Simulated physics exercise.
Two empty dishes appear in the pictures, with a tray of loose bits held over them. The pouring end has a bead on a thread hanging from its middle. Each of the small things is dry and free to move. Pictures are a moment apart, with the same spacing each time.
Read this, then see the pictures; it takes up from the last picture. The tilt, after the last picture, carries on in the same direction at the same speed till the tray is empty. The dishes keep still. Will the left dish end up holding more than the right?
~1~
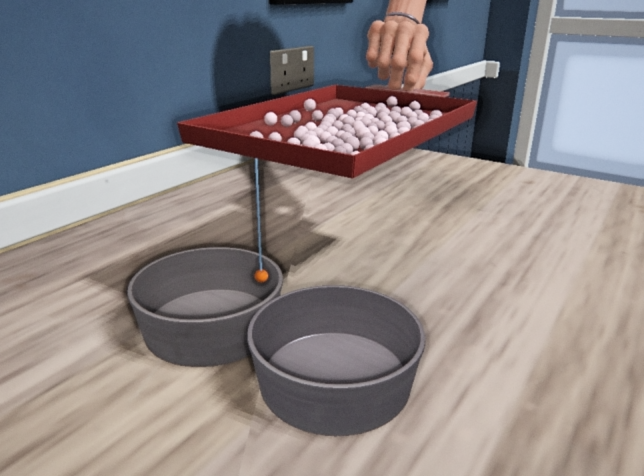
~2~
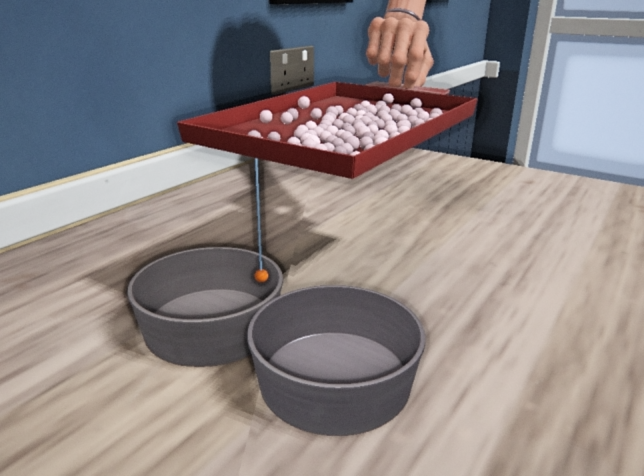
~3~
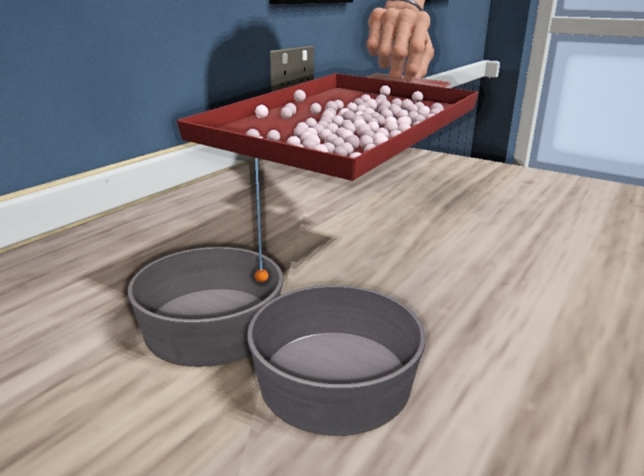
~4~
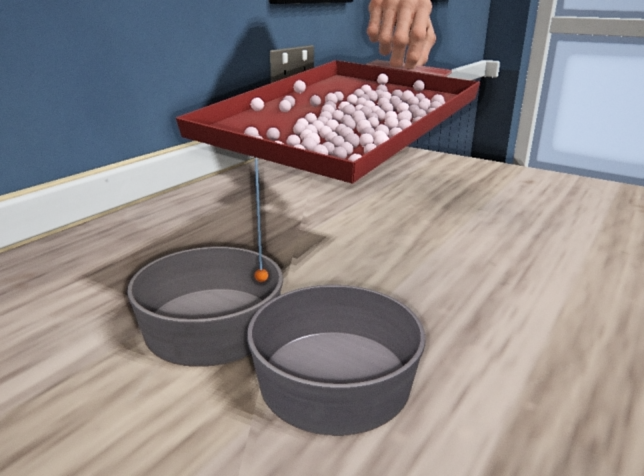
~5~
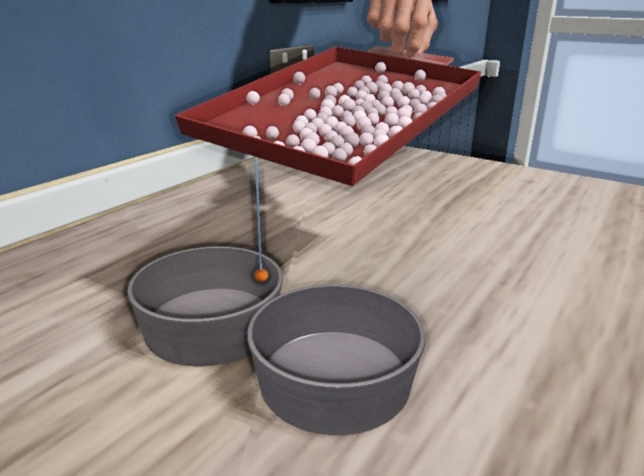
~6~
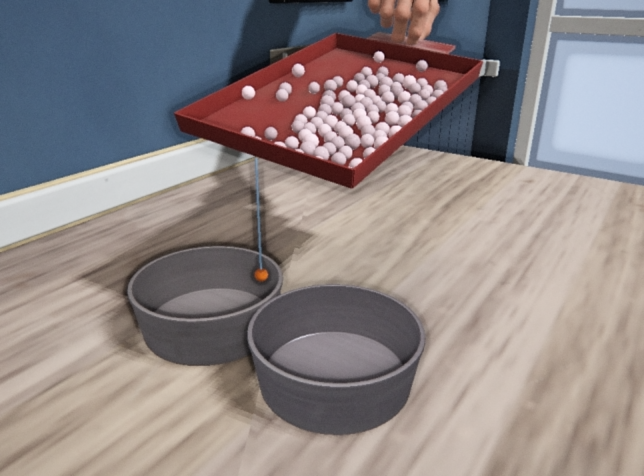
Pretty sure the heavier pile builds up on the right there.
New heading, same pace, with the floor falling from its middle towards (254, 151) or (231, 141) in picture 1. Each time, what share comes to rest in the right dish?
Close to 10 percent first and close to 0 percent second.
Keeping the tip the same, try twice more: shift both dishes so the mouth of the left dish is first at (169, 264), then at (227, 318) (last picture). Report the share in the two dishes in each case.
You'd get 80 per cent first and 70 per cent second.
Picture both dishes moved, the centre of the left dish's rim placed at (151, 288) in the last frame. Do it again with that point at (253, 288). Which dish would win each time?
The dish to the right at the first, the dish to the right at the second.
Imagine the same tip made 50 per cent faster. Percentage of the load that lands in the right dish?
About 100 per cent.
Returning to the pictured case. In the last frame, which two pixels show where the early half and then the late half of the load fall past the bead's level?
(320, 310) first, (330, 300) later.
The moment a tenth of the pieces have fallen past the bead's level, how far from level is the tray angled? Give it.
90° or so.
Soon, tray tipped steeply; all on the tray.
A while on, tray tipped right over; about a quarter on the tray; about half in the right dish; a stray few outside both; about a quarter in the air.
Towards the end, tray tipped past a quarter turn; nearly all in the right dish; a stray few outside both.
Finally, tray tipped past a quarter turn; nearly all in the right dish; none in the left dish; a stray few outside both.
